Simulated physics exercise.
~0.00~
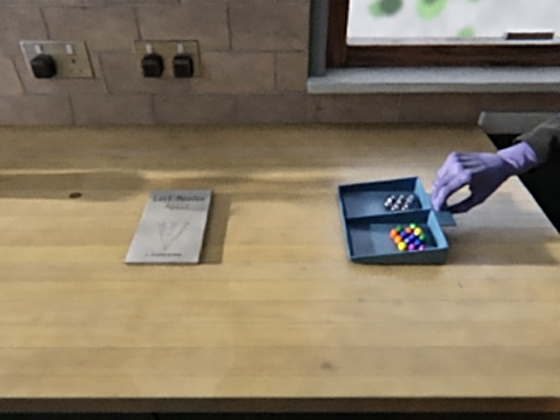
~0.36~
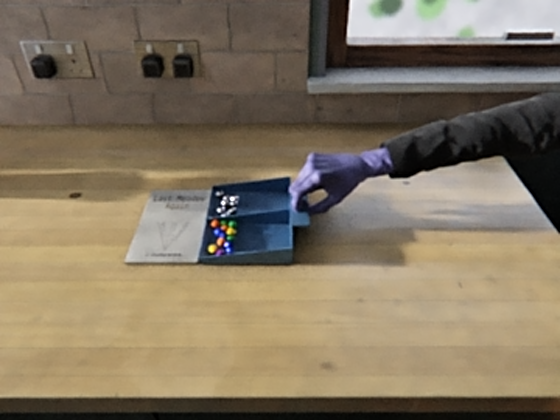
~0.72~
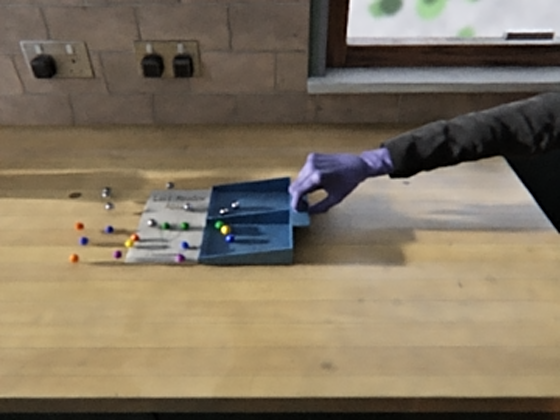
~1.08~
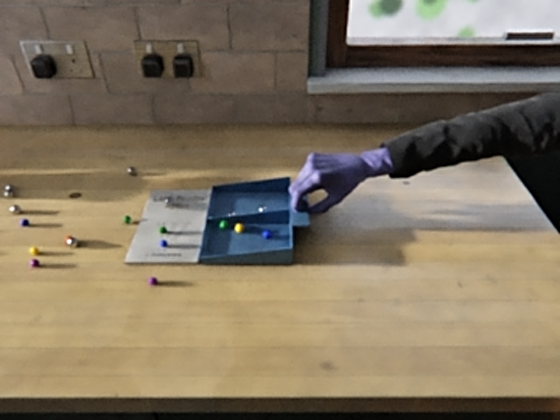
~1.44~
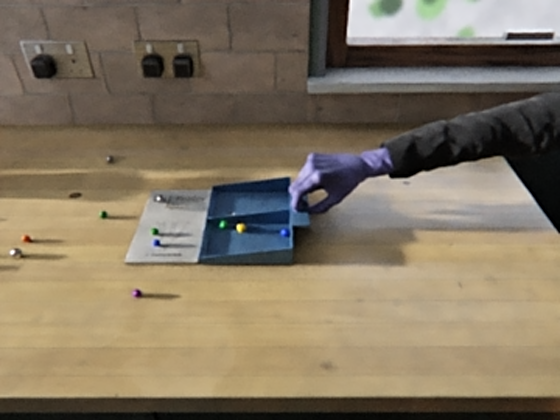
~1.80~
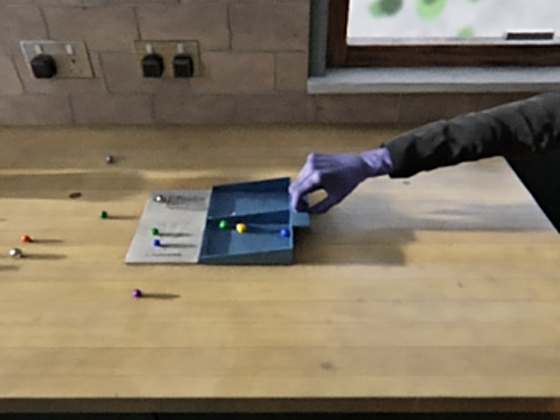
On a wooden counter below a window, a purple-gloved hand holds the right end of a blue two-part tray, with colourful beads in the front part and silvery ones in the back. The hand pushes the tray left until it stops against a thin grey book lying flat. The beads bunch towards the tray's low left edge, then spill from both parts over the book and roll across the counter. Some travel out of view to the left. The remaining beads settle, with a few still in the tray and others scattered on the book and wood, while the hand stays in place.
